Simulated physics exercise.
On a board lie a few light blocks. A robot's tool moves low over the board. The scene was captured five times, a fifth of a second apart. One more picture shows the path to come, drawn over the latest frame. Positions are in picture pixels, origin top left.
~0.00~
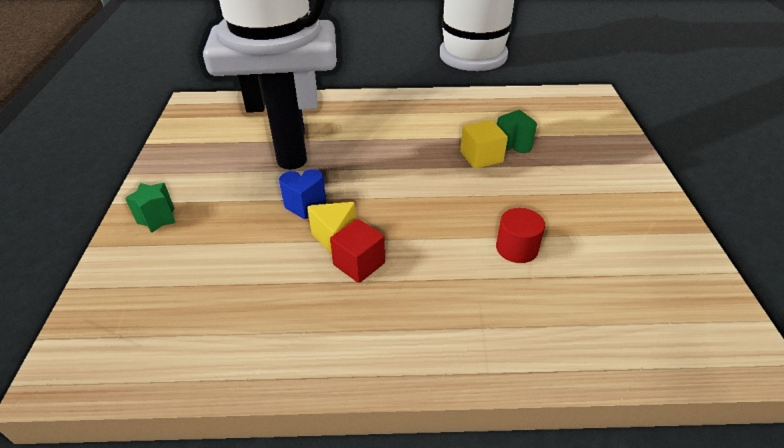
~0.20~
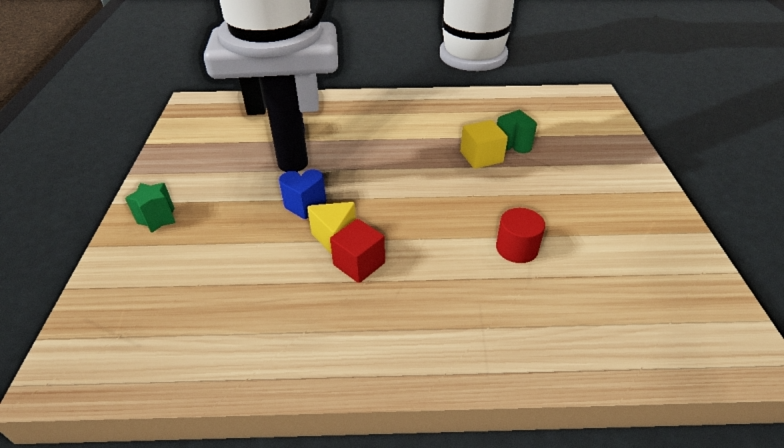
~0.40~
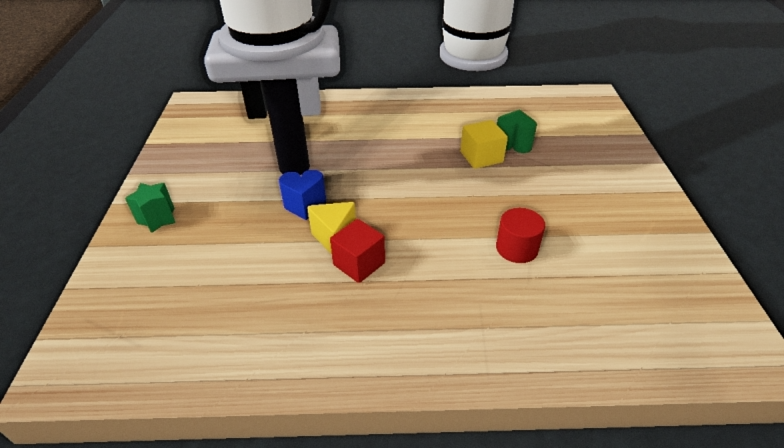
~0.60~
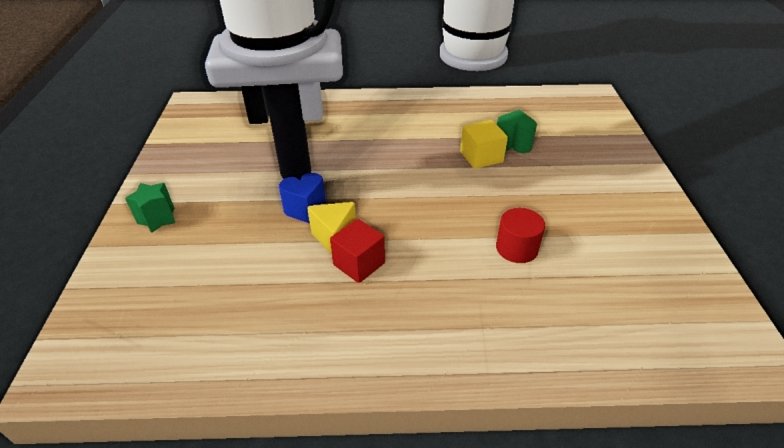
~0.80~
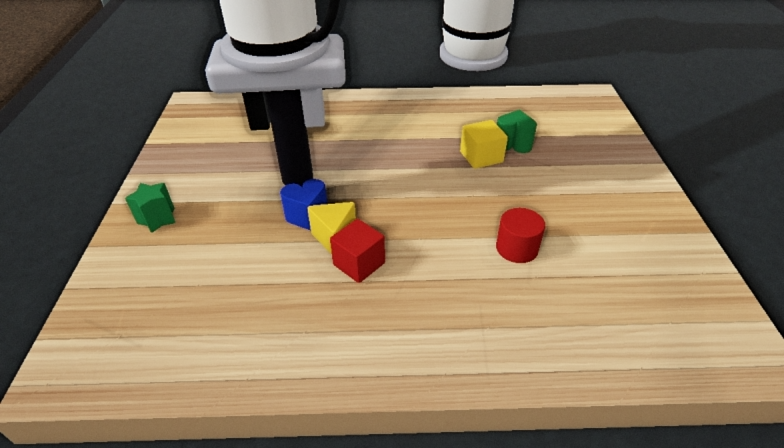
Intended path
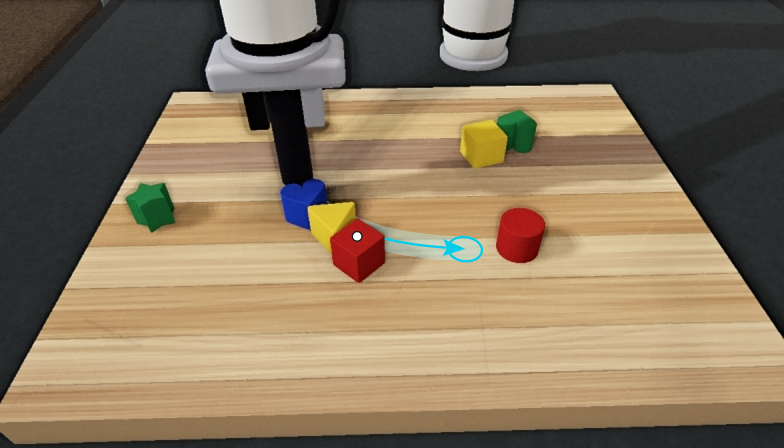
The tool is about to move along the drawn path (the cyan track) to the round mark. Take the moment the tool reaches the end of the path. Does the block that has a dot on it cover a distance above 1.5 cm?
No.
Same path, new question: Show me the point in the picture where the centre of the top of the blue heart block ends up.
Its top centre is at about (313, 212).
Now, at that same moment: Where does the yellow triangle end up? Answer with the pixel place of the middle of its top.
Pixel (324, 235).
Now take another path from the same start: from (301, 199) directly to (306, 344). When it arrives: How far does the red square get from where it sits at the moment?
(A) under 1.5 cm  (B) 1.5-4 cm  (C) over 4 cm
B - 1.5-4 cm.
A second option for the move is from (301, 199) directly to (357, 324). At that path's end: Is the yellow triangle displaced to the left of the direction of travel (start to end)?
No, that is not how it ends up.
The drawn path runs from (301, 199) through (344, 224) and (400, 242) to (465, 249); the dot is on the red square.
The first path, step by step. One third of the way, tool (343, 205); blue heart block (313, 212), turned 65° clockwise; yellow triangle (324, 235); red square (362, 240), turned 20° anticlockwise.
Two thirds of the way, tool (401, 222); blue heart block (313, 212), turned 65° clockwise; yellow triangle (324, 235); red square (362, 240), turned 20° anticlockwise.
At the end, tool (468, 229); blue heart block (313, 212), turned 65° clockwise; yellow triangle (324, 235); red square (362, 240), turned 20° anticlockwise; red cylinder not moved.
